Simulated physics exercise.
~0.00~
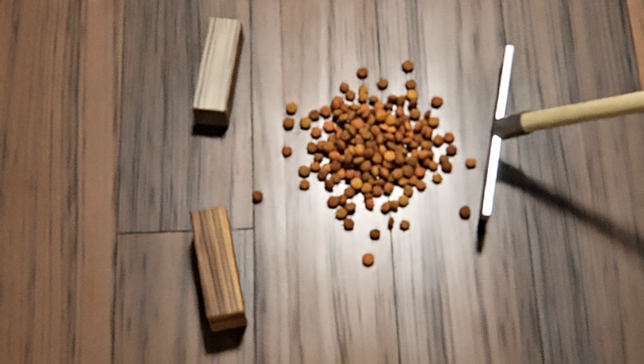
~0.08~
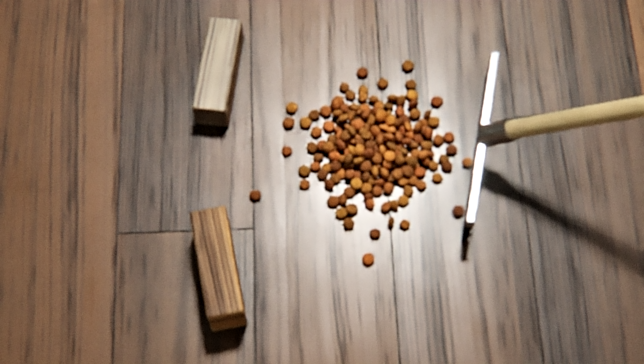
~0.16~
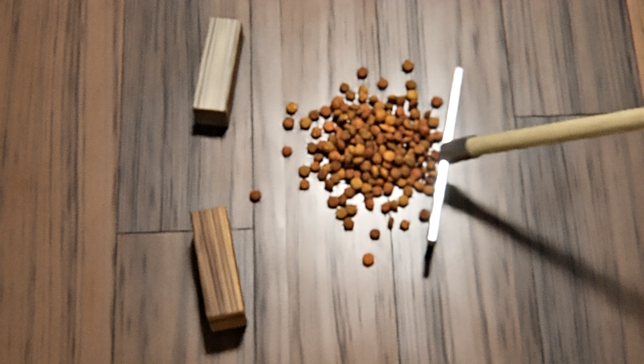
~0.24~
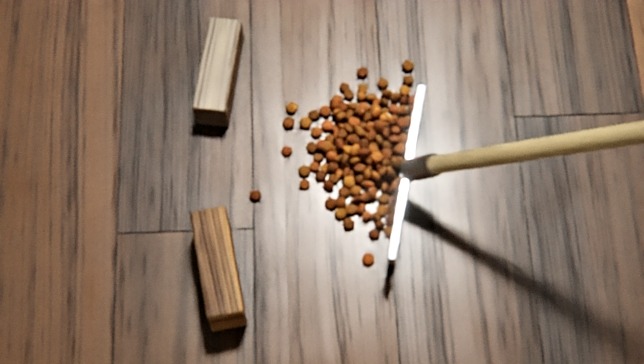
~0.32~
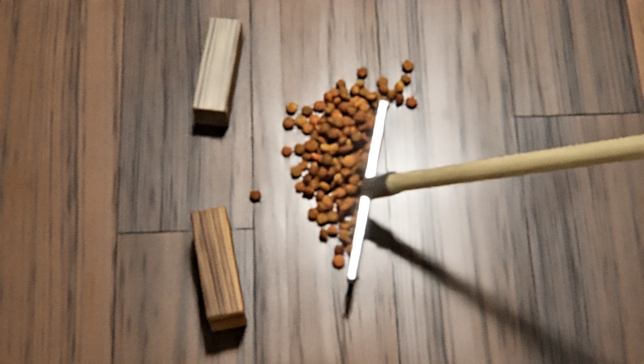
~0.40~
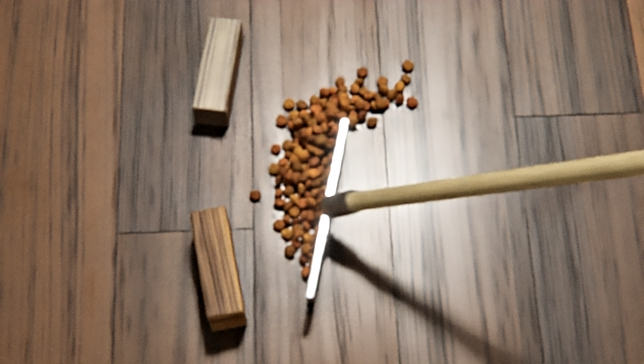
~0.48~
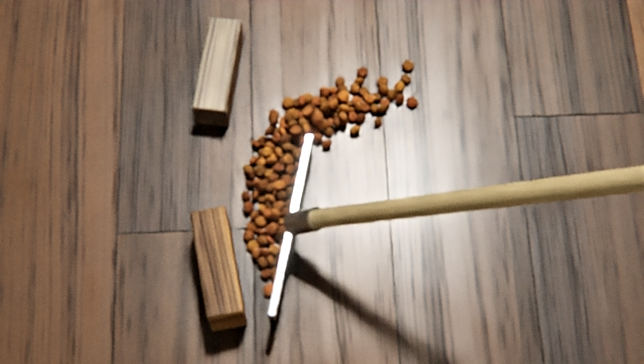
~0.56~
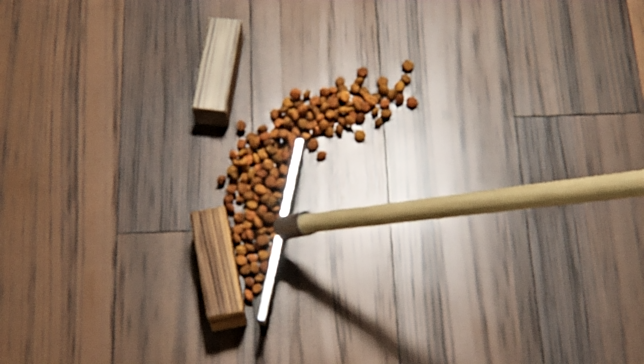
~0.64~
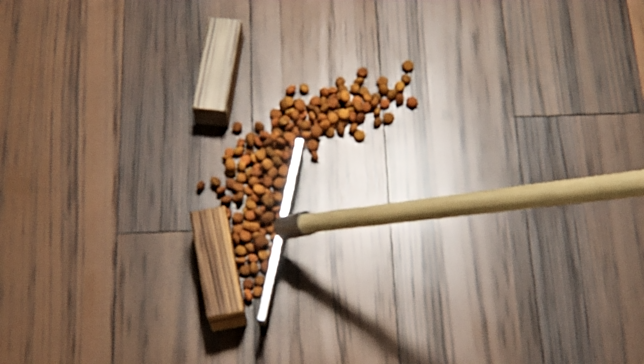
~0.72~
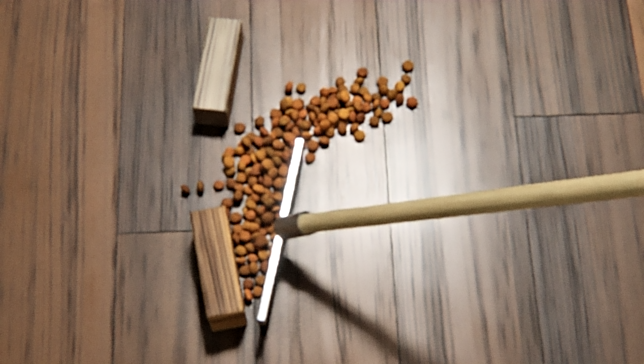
The footage shows a squeegee with a pale handle pushing a pile of brown kibble leftwards across a wooden floor towards two wooden blocks, then stopping near the lower block, with pieces bunched against it, a few straying towards the gap and others trailing to the upper right.
